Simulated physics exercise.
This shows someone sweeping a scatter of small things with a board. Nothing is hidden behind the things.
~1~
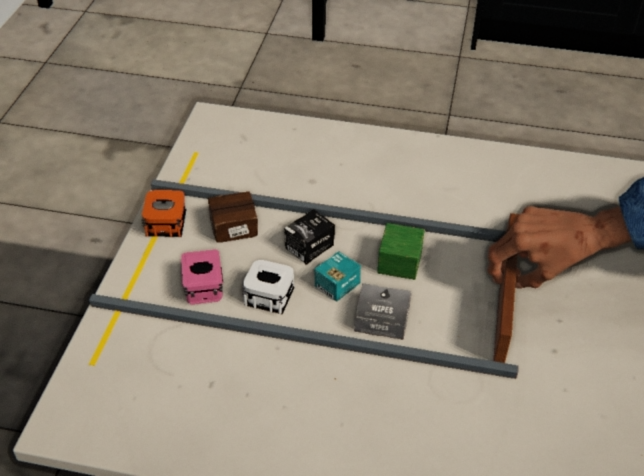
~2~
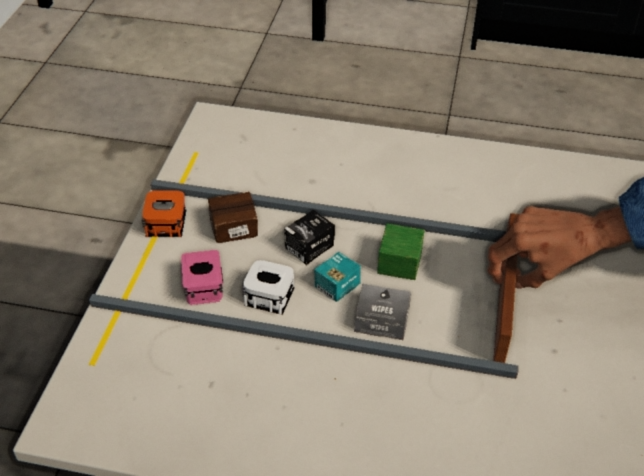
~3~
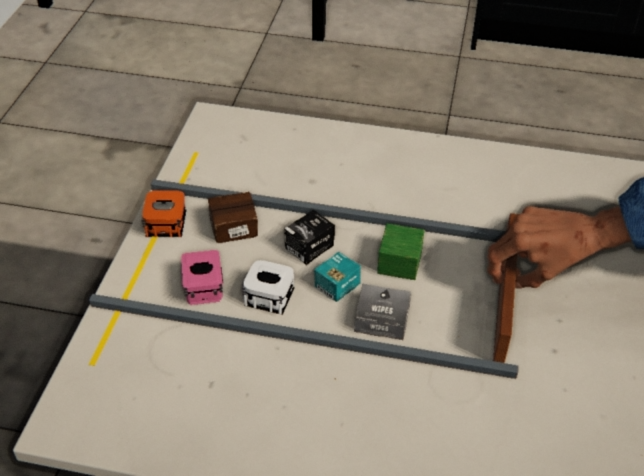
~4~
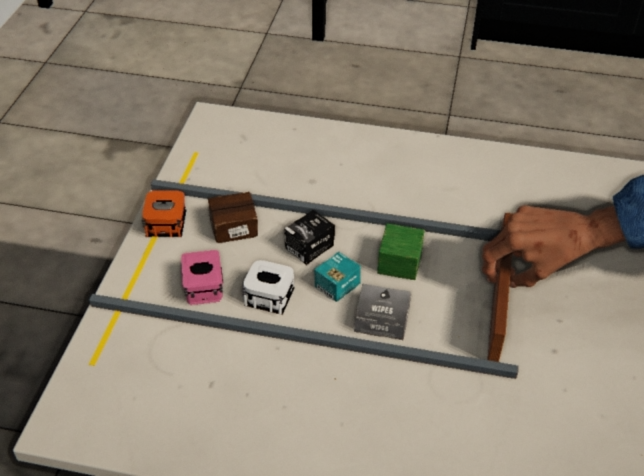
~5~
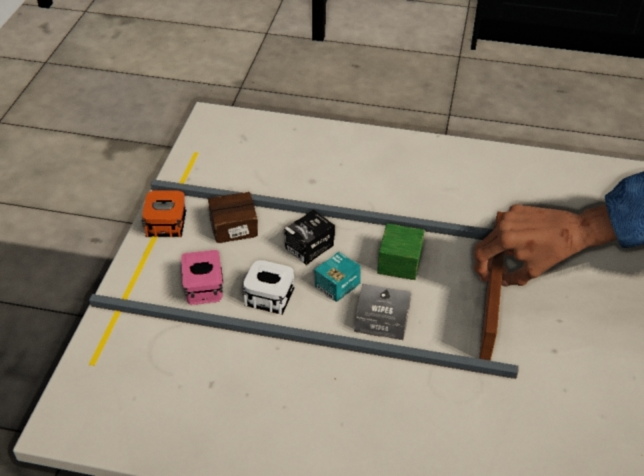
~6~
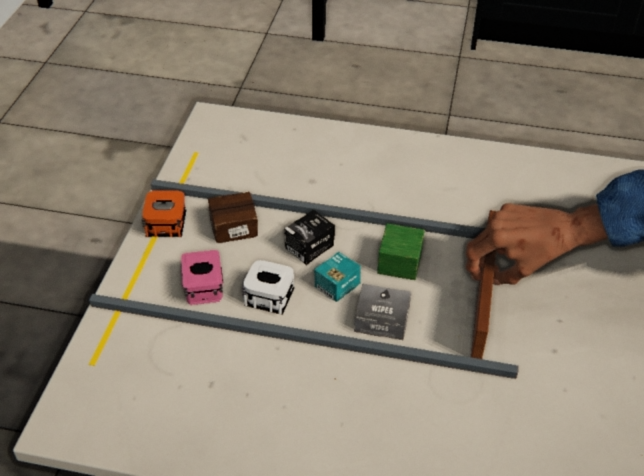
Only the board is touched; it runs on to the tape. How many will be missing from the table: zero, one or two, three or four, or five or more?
As it turns out, the number that fall off is five or more.
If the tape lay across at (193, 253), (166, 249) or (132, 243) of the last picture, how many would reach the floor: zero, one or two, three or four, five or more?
The falls would be 3 or 4; five or over; five or over.
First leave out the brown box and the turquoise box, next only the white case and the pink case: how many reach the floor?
The counts: 4 and 3.
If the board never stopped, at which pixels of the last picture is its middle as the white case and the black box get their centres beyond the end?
At (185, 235) for the white case; at (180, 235) for the black box.
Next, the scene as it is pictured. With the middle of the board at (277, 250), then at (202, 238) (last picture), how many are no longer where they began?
By then 8, and 8.
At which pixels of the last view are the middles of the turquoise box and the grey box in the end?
The turquoise box stops around (128, 241); the grey box around (108, 273).
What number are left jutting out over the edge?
Overhanging: 3.
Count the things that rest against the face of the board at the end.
3 of them.
A little later, none off yet; orange case at rest near (165, 214); pink case at rest near (203, 278); brown box at rest near (233, 217).
When it is over, the number that fall off is five or more; down, black box, white case, brown box, pink case and orange case.
